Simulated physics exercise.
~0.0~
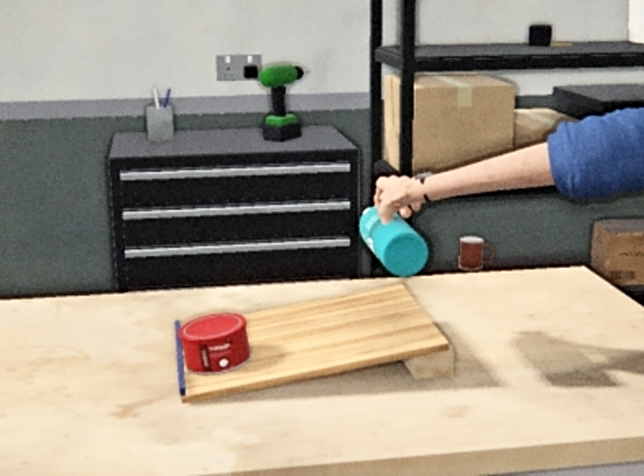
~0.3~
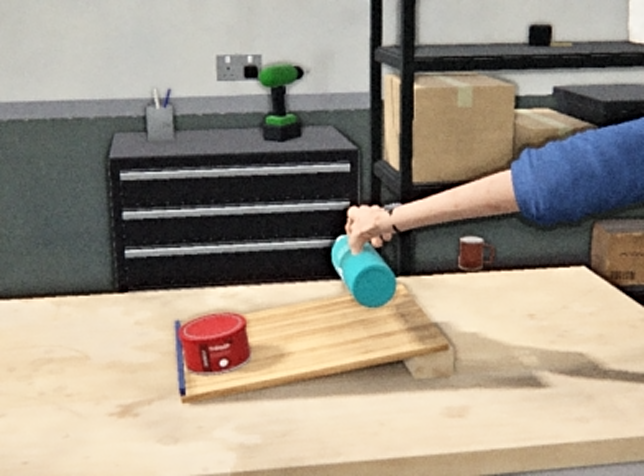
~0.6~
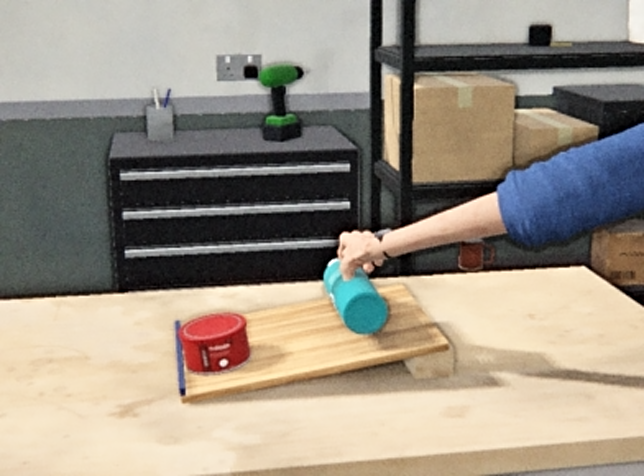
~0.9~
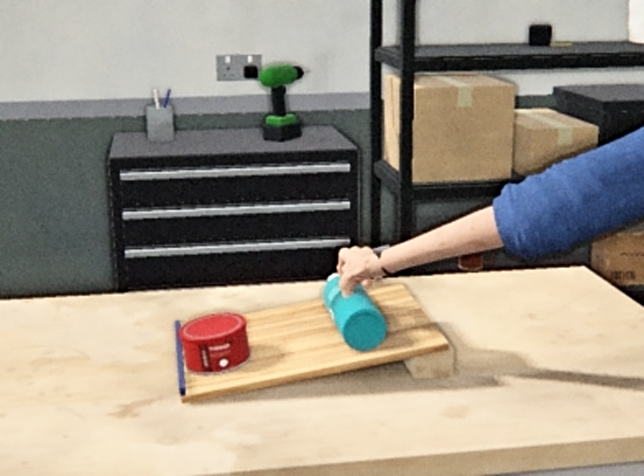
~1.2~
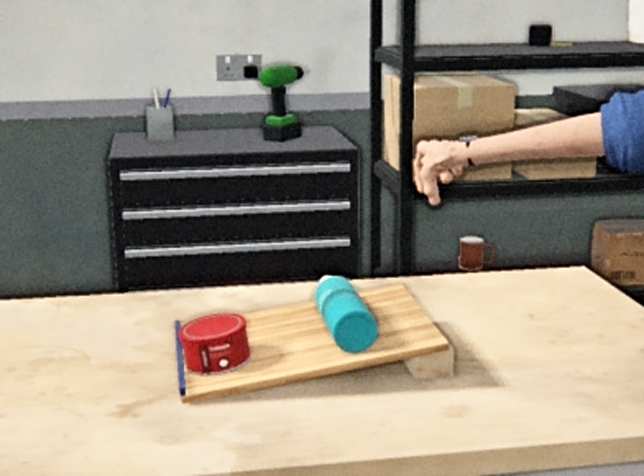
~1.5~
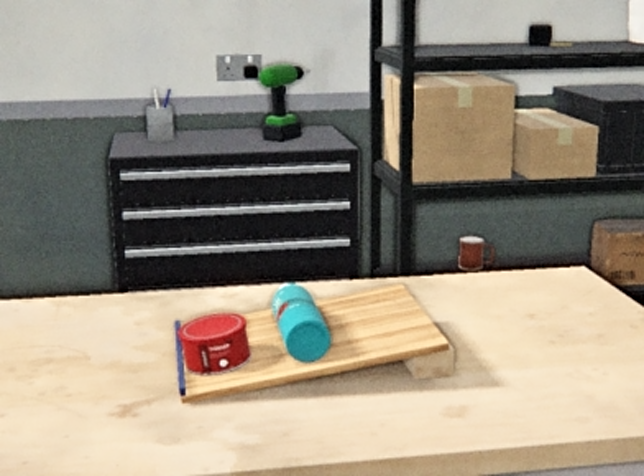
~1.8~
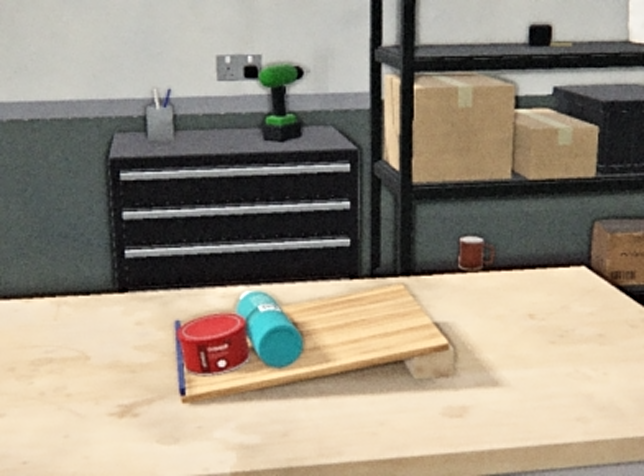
A turquoise bottle rolls down a tilted wooden board on a pale workbench, seen from the front and slightly above in a workshop. A red tub sits at the board's lower left end beside a blue strip, while black drawers topped by a green drill and shelves of cardboard boxes stand behind. An arm in a blue sleeve reaches in from the right, lowers the bottle onto its side on the upper board, then lets go and withdraws. The bottle rolls left down the slope and ends up against the tub, which stays in place.
